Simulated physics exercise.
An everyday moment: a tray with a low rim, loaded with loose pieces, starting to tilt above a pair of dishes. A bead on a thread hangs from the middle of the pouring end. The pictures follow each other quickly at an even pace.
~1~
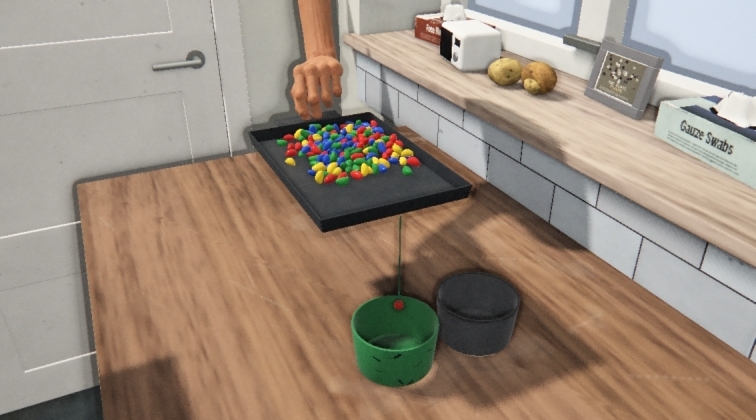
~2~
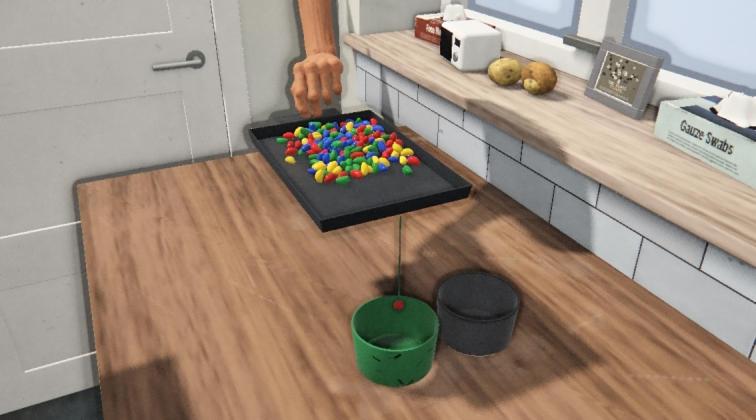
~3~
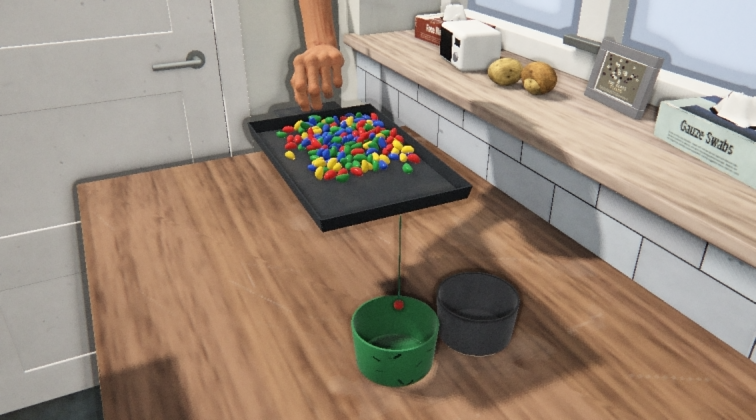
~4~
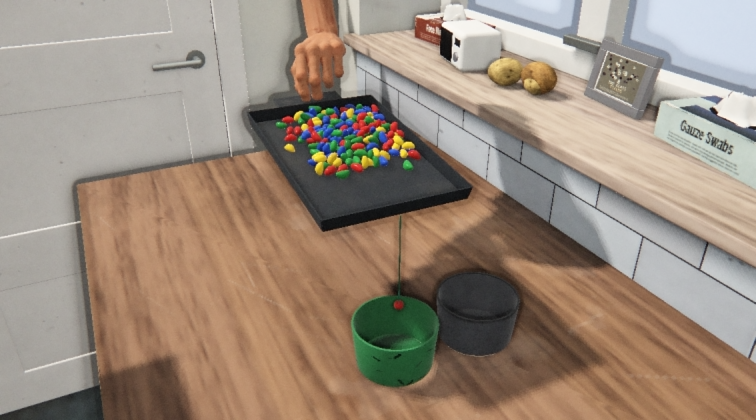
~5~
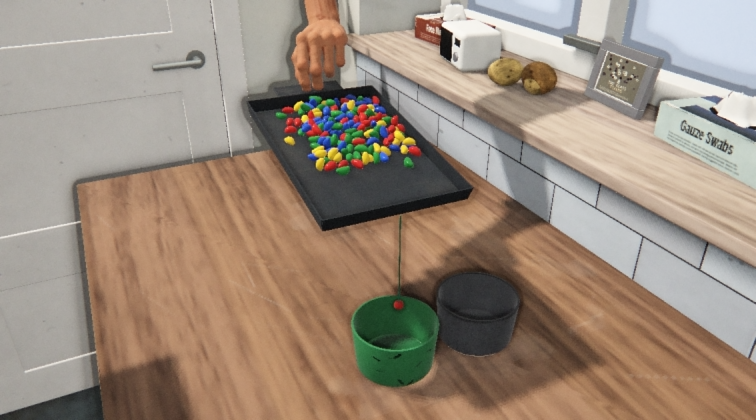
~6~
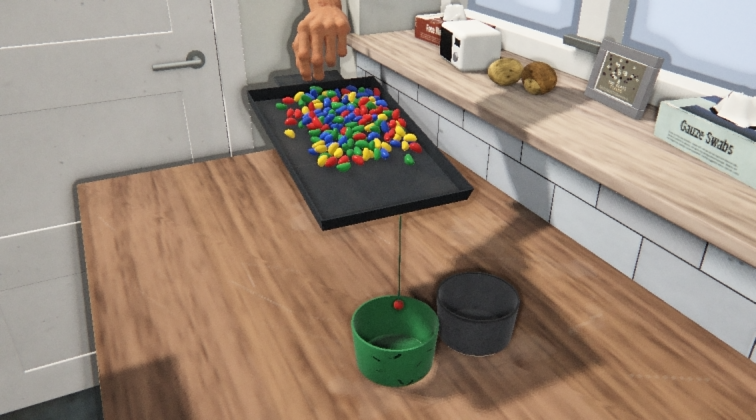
A dark low-rimmed tray of colourful jelly beans tilts slightly, its far end rising beside a hand while its near end stays level above a green dish and a dark dish, with a red bead hanging on a thread.
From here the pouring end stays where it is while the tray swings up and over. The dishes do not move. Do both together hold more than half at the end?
They take under half between them.
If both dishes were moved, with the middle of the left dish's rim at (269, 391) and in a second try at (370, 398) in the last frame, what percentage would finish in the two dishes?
The first gives 30 %, the second 30 %.
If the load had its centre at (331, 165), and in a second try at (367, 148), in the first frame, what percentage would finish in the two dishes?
The first gives 30 %, the second 30 %.
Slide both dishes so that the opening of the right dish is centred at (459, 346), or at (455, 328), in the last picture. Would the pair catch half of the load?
The first try: The larger part. The second: Over half.
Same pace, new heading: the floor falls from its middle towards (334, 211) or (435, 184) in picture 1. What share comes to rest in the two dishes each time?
The first gives 20 %, the second 70 %.
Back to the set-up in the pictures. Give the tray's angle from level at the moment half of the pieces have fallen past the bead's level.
Near 110 degrees.
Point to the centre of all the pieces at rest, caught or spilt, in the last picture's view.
Around (442, 391).
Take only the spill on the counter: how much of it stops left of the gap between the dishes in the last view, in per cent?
It comes to 40 per cent or so.
Shortly afterwards, tray tipped steeply; all but a few on the tray; only a few outside both; a little in the air.
Next, tray tipped right over; the bulk on the tray; only a few in the left dish; only a few in the right dish; near a quarter outside both.
Some moments later, tray tipped past a quarter turn; near a quarter in the left dish; a little in the right dish; the bulk outside both; only a few in the air.
In the end, tray tipped past a quarter turn; near a quarter in the left dish; a little in the right dish; the bulk outside both; only a few in the air.
